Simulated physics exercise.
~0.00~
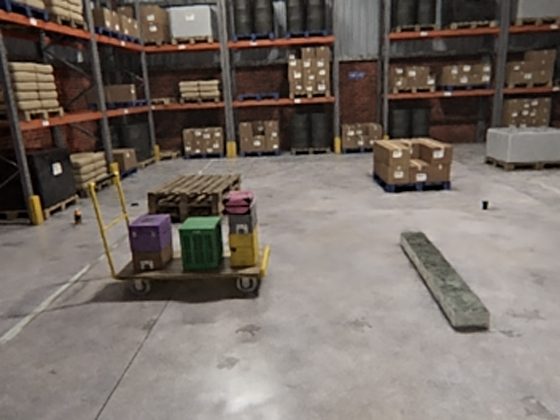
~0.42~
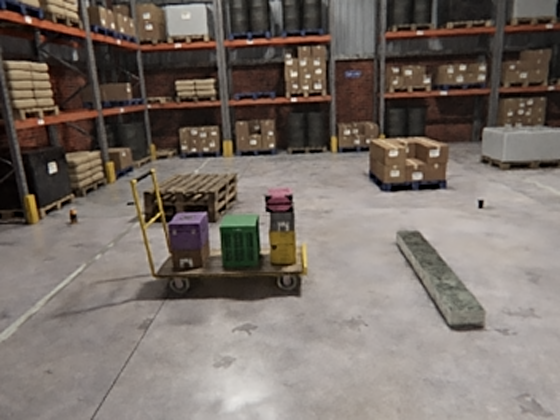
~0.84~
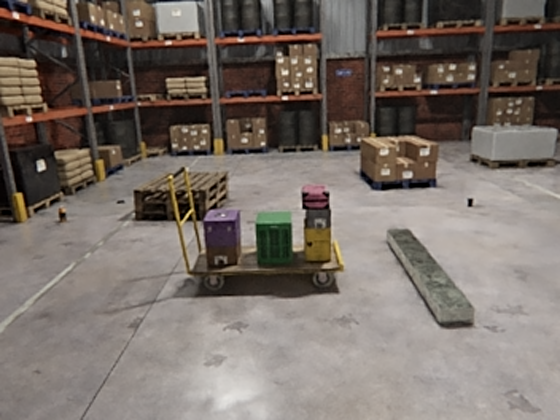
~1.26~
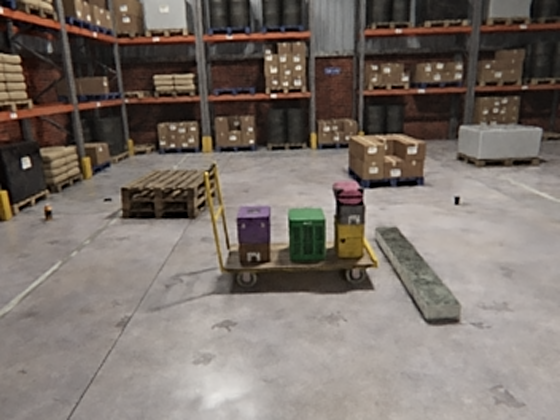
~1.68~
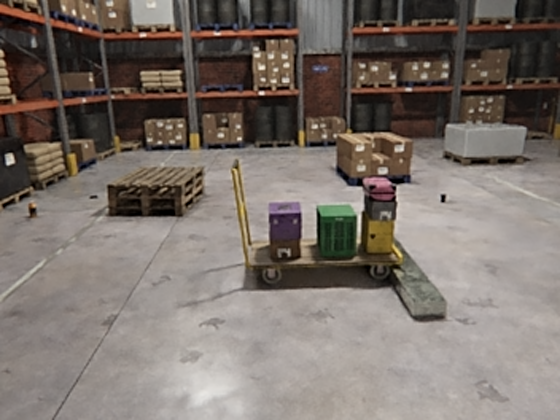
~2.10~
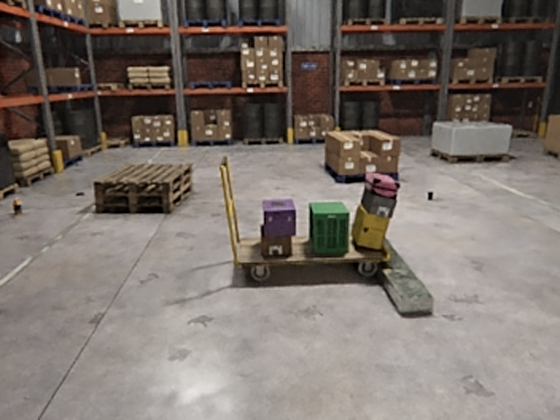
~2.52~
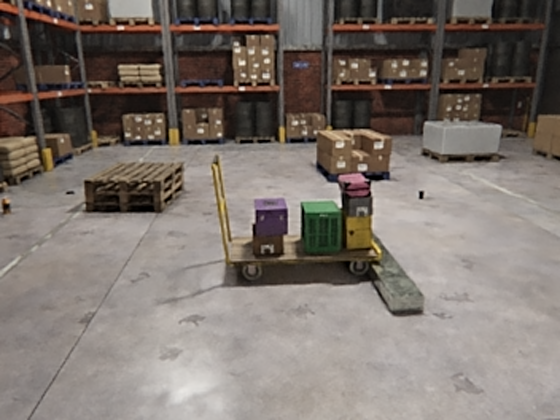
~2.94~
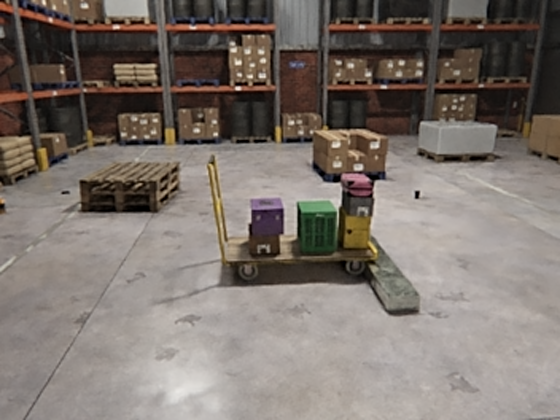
Loaded platform trolley rolling right across a warehouse floor, stopping against a beam as its front stack tips forward and settles back aboard.
